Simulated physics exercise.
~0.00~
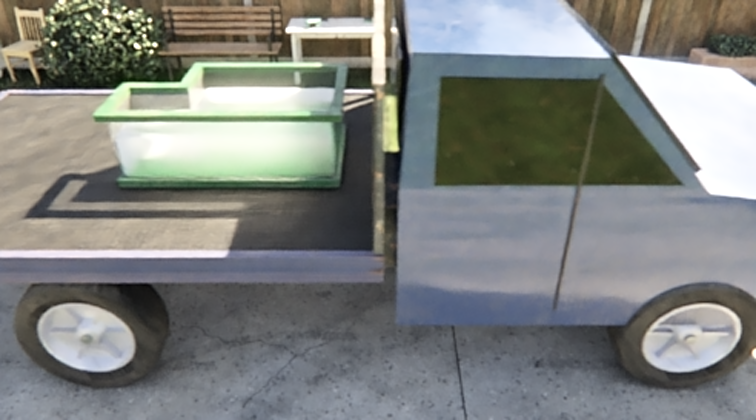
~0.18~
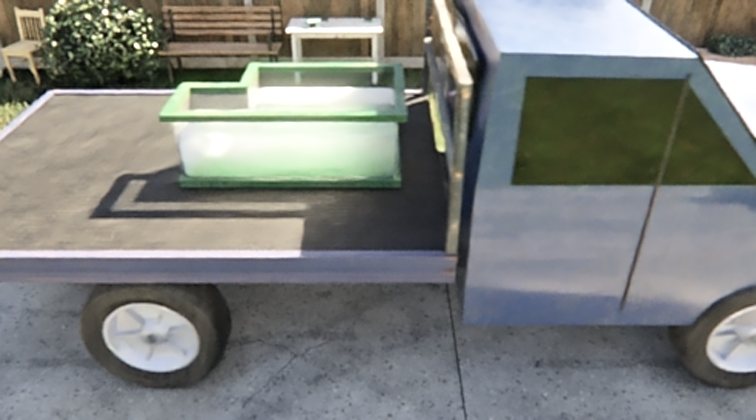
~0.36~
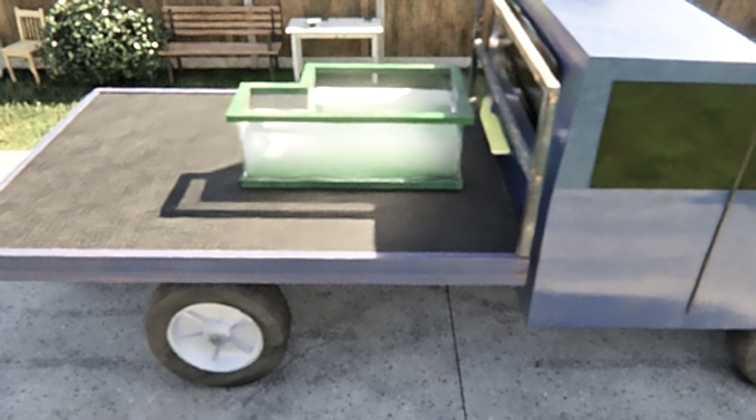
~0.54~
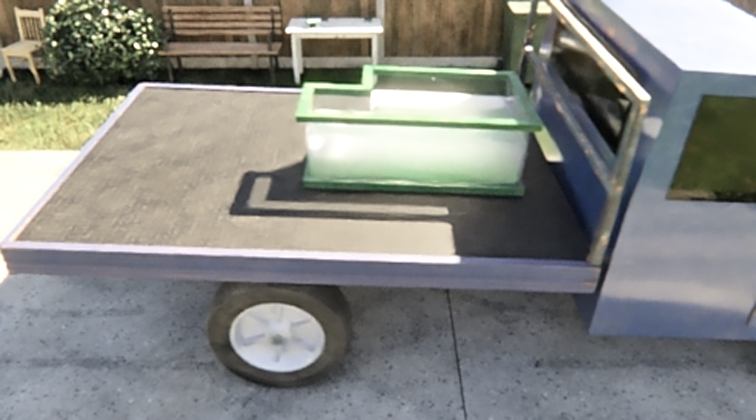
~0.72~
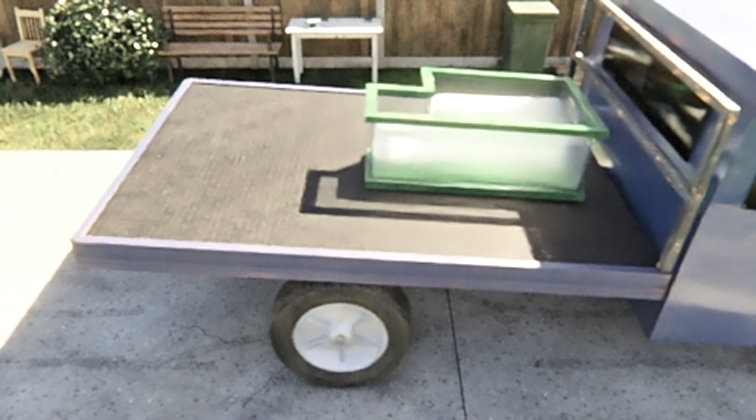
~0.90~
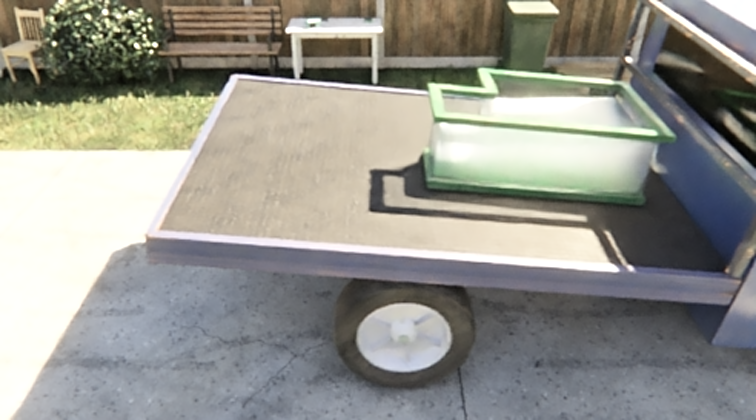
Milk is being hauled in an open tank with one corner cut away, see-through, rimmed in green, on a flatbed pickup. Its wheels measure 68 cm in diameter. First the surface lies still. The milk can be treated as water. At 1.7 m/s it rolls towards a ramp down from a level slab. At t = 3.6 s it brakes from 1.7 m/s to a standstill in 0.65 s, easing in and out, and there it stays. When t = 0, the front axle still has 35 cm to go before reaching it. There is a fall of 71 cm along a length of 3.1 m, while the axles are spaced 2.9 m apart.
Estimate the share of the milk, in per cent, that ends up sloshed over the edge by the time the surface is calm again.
I would say roughly 13 %.
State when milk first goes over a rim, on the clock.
That comes at some 2.5 s.
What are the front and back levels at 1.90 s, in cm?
Front 32 cm, back 14 cm.
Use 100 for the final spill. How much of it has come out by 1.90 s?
Roughly 0 % of the total.
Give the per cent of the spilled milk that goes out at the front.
I'd estimate some 70 percent of what spills.
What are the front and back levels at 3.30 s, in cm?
Front 24 cm and back 26 cm.
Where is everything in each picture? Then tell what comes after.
In the first frame, the surface is at (318, 127) by the front wall; at (134, 127) by the back wall; it lies level with the rim line; the front is on the right, levels are read along the near wall; a wheel hub at (84, 345).
In the second frame, the surface is at (380, 127) by the front wall; at (197, 127) by the back wall; it lies level with the rim line.
In the third frame, the surface is at (443, 129) by the front wall; at (260, 128) by the back wall; it lies level with the rim line.
In the fourth frame, the surface is at (508, 136) by the front wall; at (325, 128) by the back wall; it lies level with the rim line; the tub is 2° nose down.
In the fifth frame, the surface is at (572, 139) by the front wall; at (390, 132) by the back wall; it lies level with the rim line; the tub is 4° nose down.
In the sixth frame, the surface is at (636, 138) by the front wall; at (453, 137) by the back wall; it climbs 5° towards the front; a wheel hub at (404, 345); the tub is 5° nose down.
Then, 1.90 s in, the surface is 32 cm up at the front and 13 cm at the back; nothing has left.
Then, 3.30 s in, the surface is 25 cm up at the front and 25 cm at the back; 1 per cent is out, over the front.
Then, 4.80 s in, the surface is 16 cm up at the front and 31 cm at the back; 10 per cent is out, over the front.
Then, 7.24 s in, 13 per cent is out, over the front, 17 of 130 litres.
